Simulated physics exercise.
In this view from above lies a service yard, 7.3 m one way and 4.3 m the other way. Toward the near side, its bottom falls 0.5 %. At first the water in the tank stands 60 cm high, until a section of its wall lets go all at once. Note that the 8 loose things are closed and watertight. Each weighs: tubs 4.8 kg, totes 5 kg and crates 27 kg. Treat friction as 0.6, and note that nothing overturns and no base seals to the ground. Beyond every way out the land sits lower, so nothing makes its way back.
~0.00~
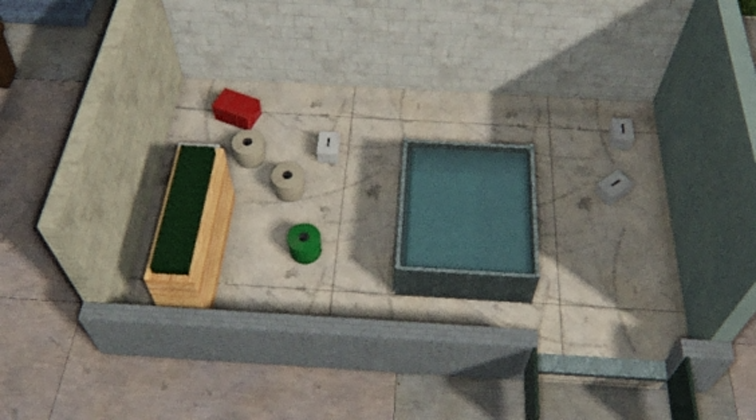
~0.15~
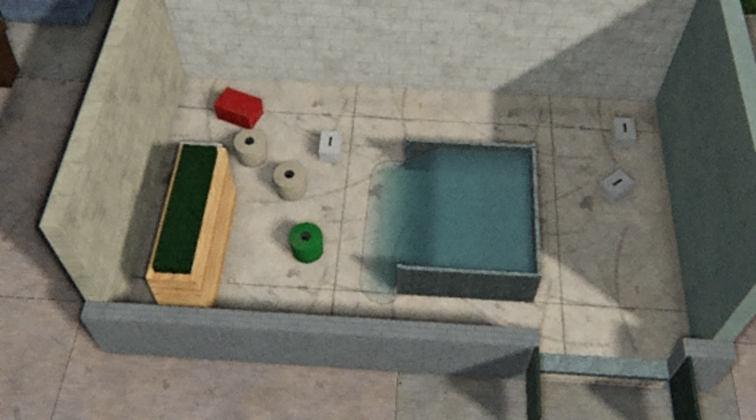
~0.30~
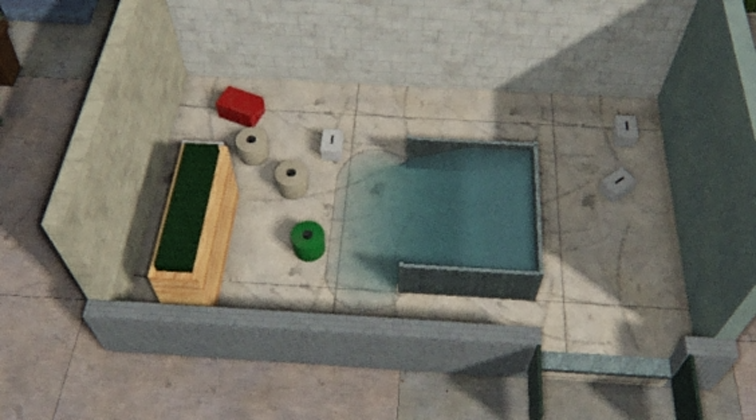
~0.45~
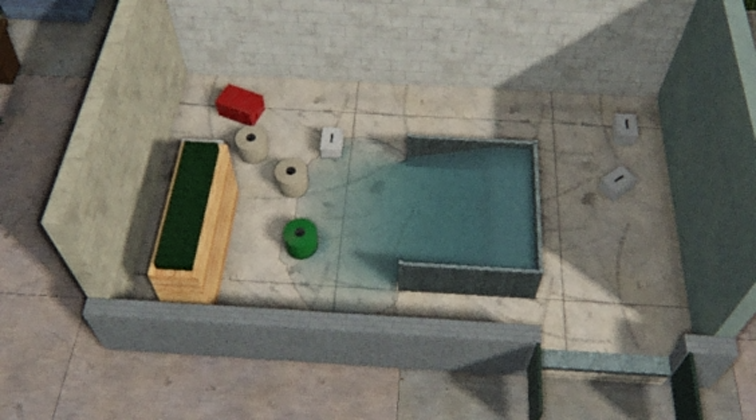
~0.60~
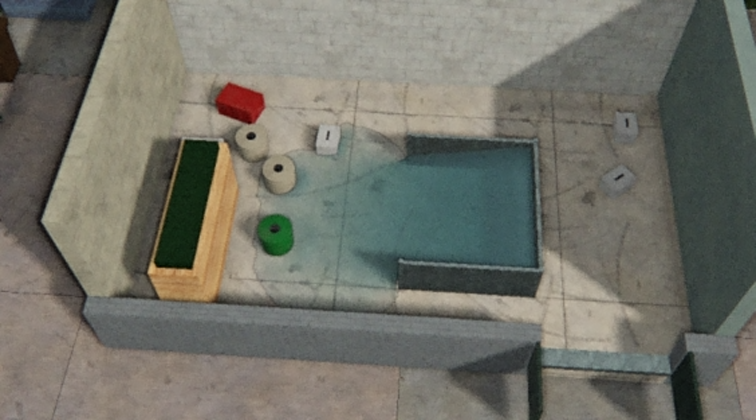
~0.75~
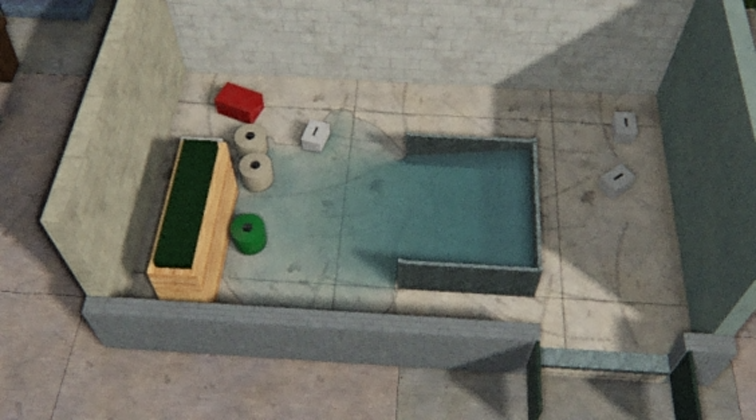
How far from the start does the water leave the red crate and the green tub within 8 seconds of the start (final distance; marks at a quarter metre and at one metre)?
In short: Red crate carried a long way, green tub carried a long way.
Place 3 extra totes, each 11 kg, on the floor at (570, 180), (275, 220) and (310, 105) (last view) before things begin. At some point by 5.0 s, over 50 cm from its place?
Respectively: Smaller, greater, greater.
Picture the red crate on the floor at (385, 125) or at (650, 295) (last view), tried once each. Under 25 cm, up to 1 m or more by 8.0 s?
From the first spot it does not really budge, and from the second it does not really budge.
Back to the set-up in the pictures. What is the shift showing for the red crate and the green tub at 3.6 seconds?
About 80 and 100 cm by then.
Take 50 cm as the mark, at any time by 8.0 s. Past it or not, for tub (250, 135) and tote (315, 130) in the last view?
In that order: Past it, over.
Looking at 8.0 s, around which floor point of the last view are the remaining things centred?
It sits at about (447, 161).
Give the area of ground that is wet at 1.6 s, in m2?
15 m2.
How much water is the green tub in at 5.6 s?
I'd say around 6 cm.
After 1.6 s the red crate is near (238, 97), 0.0 m from its start, aground; the green tub is near (242, 240), 0.9 m from its start, afloat; 0 of 8 are out; 3 afloat.
After 3.6 s the red crate is near (289, 73), 0.9 m from its start, afloat; the green tub is near (343, 290), 1.1 m from its start, afloat; 0 of 8 are out; 5 afloat.
After 5.6 s the red crate is near (470, 94), 3.5 m from its start, aground; the green tub is near (516, 314), 3.0 m from its start, afloat; 0 of 8 are out; 4 afloat.
After 8.0 s the red crate is near (477, 96), 3.6 m from its start, aground; the green tub has gone out; 1 of 8 are out; 5 afloat.
